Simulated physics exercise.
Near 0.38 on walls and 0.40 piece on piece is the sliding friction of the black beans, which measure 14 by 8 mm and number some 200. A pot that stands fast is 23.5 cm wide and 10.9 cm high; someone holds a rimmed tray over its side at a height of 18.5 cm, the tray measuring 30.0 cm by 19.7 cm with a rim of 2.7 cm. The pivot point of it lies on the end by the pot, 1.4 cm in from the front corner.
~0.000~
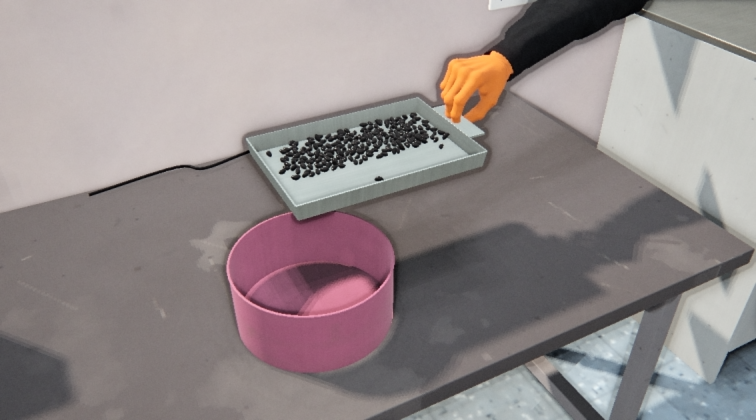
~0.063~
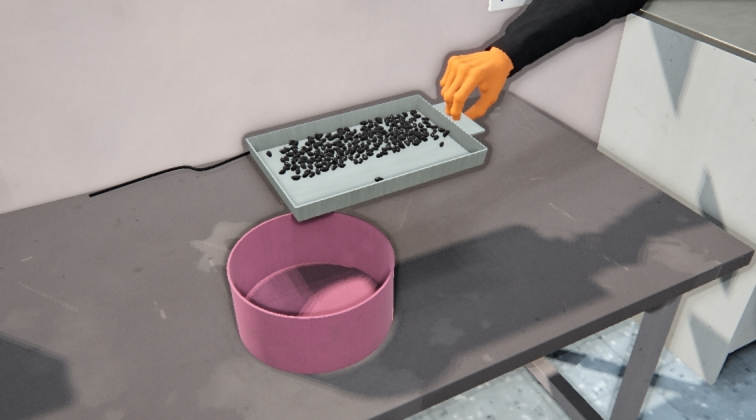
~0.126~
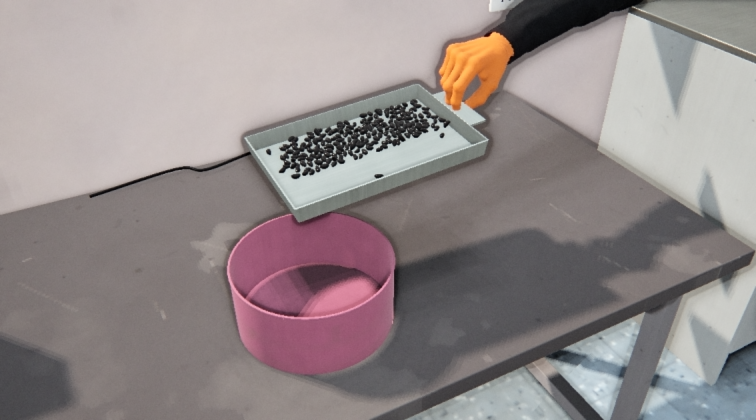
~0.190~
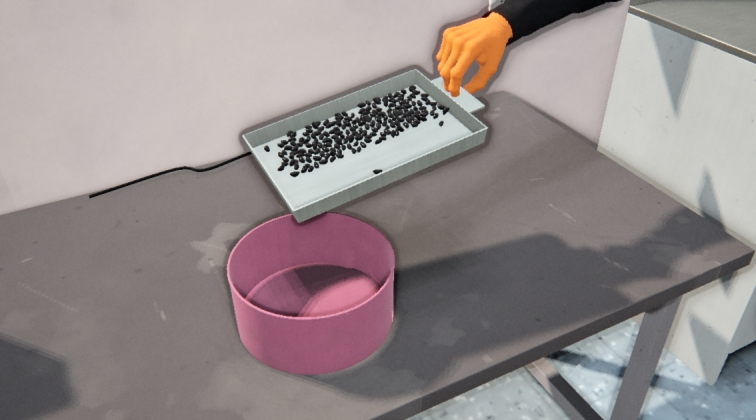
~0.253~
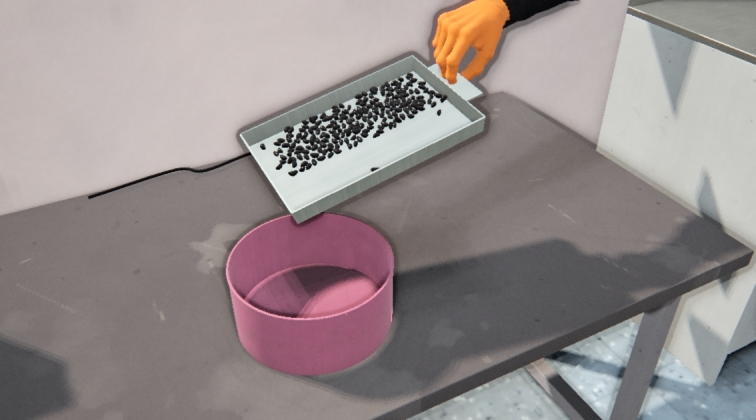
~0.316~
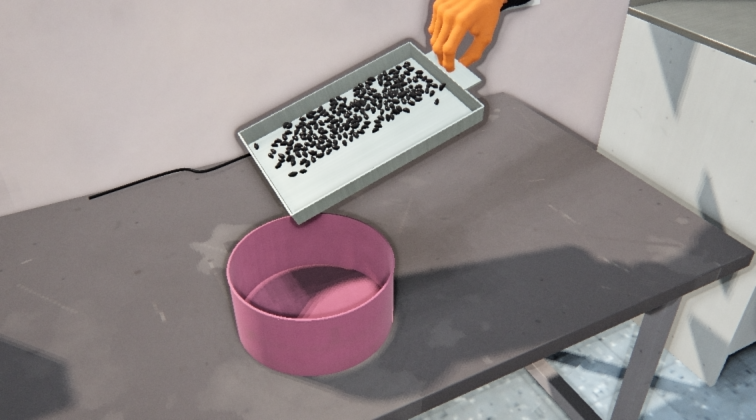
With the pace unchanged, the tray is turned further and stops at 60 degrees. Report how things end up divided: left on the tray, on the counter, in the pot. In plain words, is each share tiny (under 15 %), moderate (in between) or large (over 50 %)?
In the end tray: The amount should be over half, counter: The amount should be small, pot: The amount should be moderate.
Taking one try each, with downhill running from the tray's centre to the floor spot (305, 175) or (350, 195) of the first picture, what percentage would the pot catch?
Approximately 5 percent, then 35 percent.
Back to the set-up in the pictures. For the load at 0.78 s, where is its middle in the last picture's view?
Around (282, 170).
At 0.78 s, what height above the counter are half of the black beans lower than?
Roughly 24 centimetres, give or take.
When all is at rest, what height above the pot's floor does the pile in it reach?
1.5 cm.
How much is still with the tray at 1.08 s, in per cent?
About 70%.
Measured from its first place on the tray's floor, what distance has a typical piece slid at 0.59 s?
Displacement on the tray: Roughly 5 cm.
After 0.59 s, tilt 39 degrees; the tray holds 100 %, the pot 0 %.
Then, at 0.78 s, tilt 53 degrees; the tray holds 100 %, the pot 0 %.
After 1.08 s, tilt 60 degrees; the tray holds 70 %, the pot 25 %.
In the end, at 2.4 s, tray 65 %, counter 5 %, pot 30 %.
